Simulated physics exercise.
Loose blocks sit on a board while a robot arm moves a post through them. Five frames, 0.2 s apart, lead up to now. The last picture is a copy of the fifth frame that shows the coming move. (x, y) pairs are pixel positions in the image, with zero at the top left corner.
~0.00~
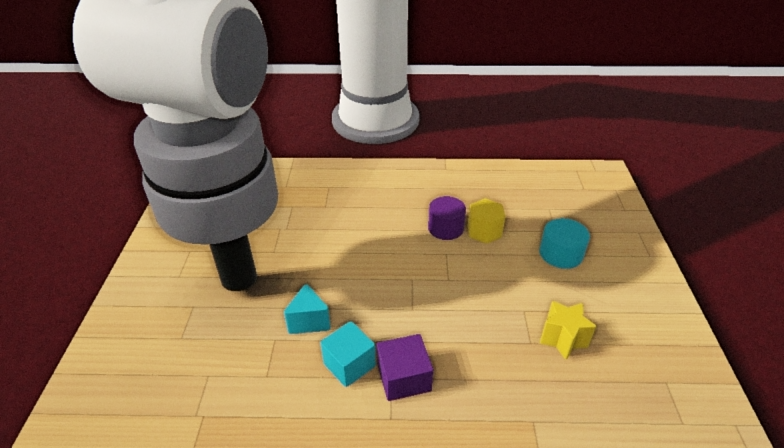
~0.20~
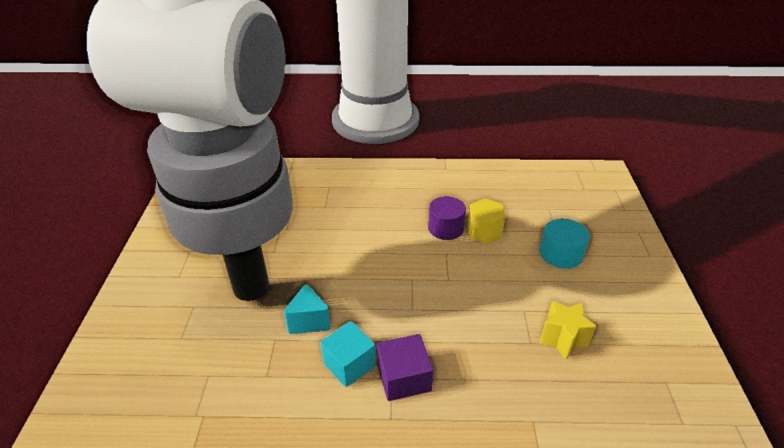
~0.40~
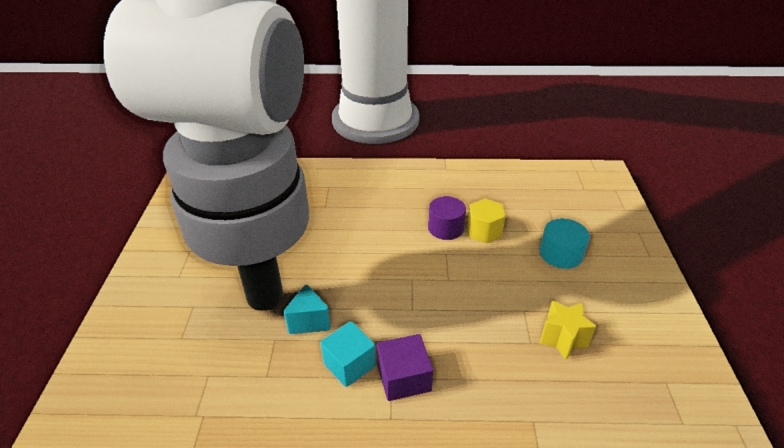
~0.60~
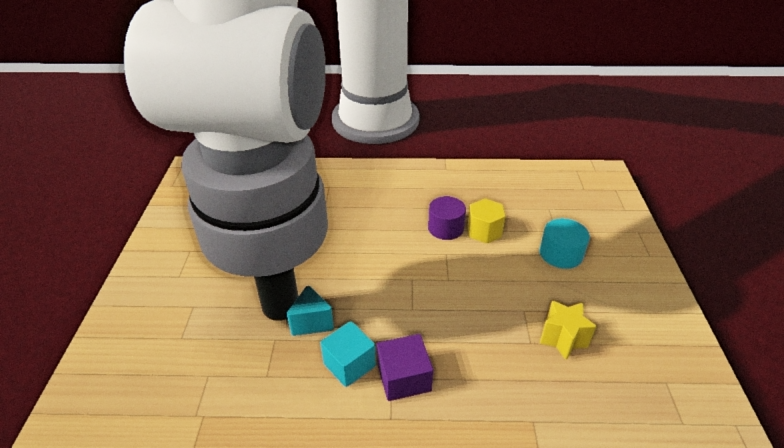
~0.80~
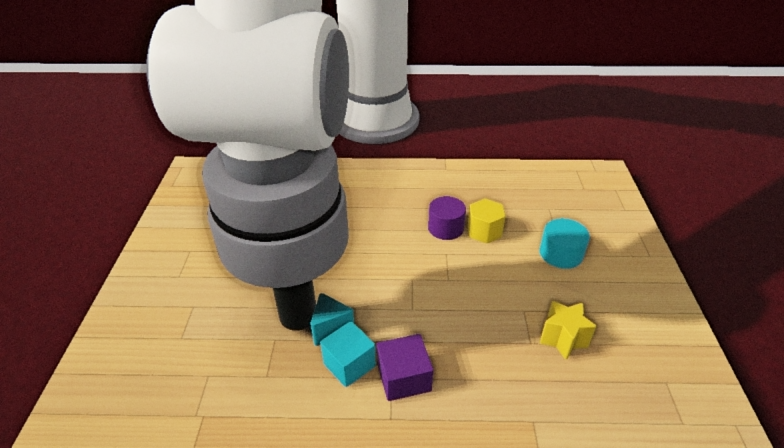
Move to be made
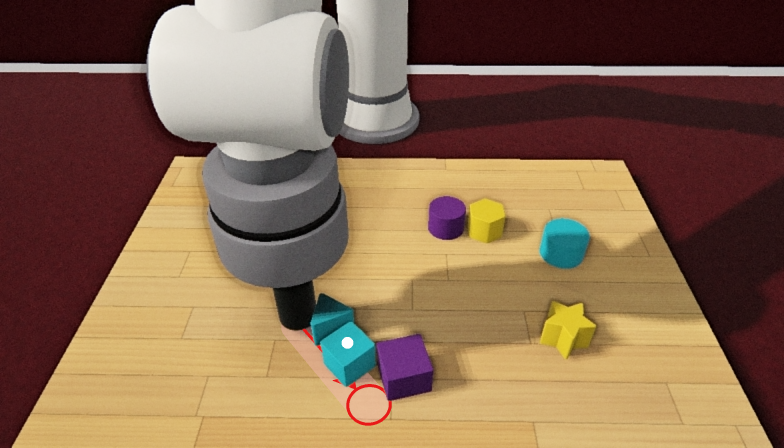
A white and grey robot arm with a black post reaches over a pale wooden board on a dark red surface, seen from above at a fixed angle. Turquoise triangular and square blocks and a purple cube sit near the front, with purple, yellow and turquoise pieces behind and a yellow star at right. The post slides right and forward, pushing the triangular block rightward beside the turquoise square one.
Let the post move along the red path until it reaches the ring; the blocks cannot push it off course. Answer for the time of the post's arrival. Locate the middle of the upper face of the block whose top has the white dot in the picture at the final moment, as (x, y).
It comes to (413, 380).
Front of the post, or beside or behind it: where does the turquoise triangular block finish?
It lies beside or behind the post.
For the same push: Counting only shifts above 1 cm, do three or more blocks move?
Short answer: Yes.
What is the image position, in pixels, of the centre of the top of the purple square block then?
(451, 359)
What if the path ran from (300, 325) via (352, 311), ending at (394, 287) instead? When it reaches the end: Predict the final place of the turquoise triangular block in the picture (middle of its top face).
The middle of the upper face of the turquoise triangular block will lie at about (368, 311) in the picture.
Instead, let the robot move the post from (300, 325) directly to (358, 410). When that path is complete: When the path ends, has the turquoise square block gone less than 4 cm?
I believe not.
Drawn move, from (300, 325) directly to (369, 404); the dot is on the turquoise square block.
On the path given first. One third of the way, post (320, 340); turquoise triangular block (352, 314), turned 15° anticlockwise; turquoise square block (353, 347).
Two thirds of the way, post (344, 367); turquoise triangular block (355, 315), turned 35° anticlockwise; turquoise square block (384, 364), turned 45° anticlockwise; purple square block (429, 358), turned 15° clockwise.
At the end, post (369, 395); turquoise triangular block (355, 315), turned 35° anticlockwise; turquoise square block (413, 380), turned 70° anticlockwise; purple square block (451, 359).
